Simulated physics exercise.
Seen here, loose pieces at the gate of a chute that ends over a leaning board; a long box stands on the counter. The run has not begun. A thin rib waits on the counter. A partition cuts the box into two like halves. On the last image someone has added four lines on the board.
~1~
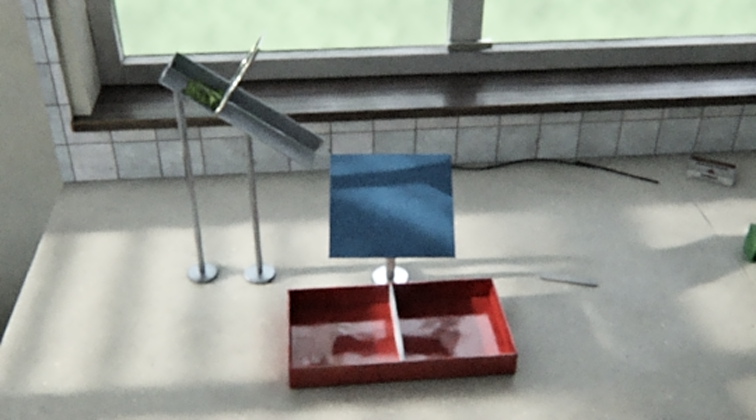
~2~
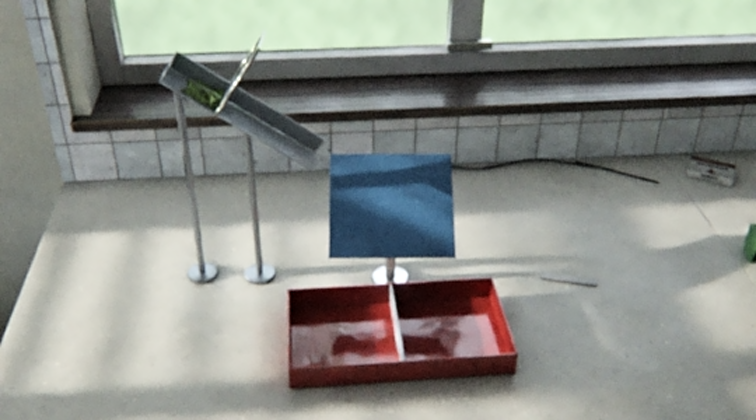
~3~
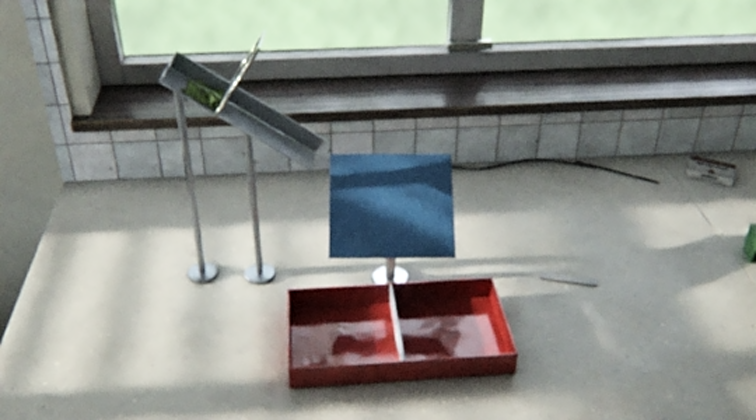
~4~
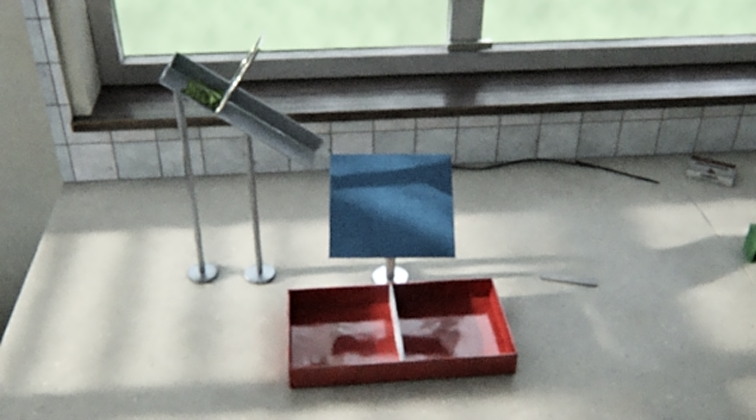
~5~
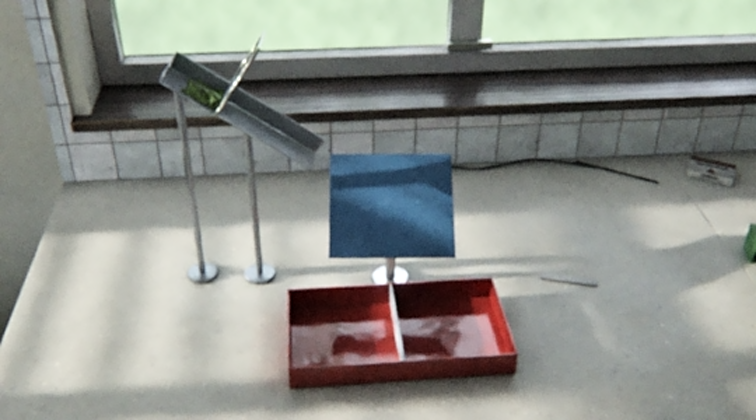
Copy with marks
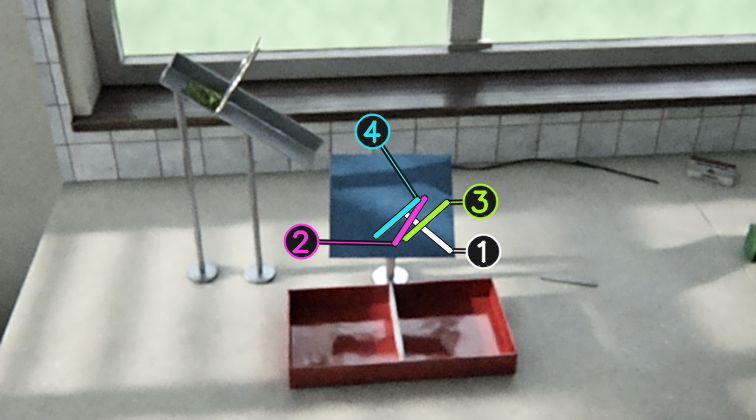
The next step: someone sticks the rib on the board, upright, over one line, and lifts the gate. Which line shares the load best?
The answer is line 3.
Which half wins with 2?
Left.
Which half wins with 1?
Right.
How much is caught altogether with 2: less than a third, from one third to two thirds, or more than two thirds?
More than two thirds.
On the marked copy, line 1 from (405, 214) to (450, 250); line 2 from (424, 198) to (394, 243); line 3 from (447, 202) to (405, 238); line 4 from (417, 199) to (375, 236).
With 1, of what is caught, about a quarter in the left half, most in the right.
With 2, of what is caught, most in the left half, about a quarter in the right.
With 3, of what is caught, about half in the left half, about half in the right.
With 4, of what is caught, most in the left half, a small part in the right.
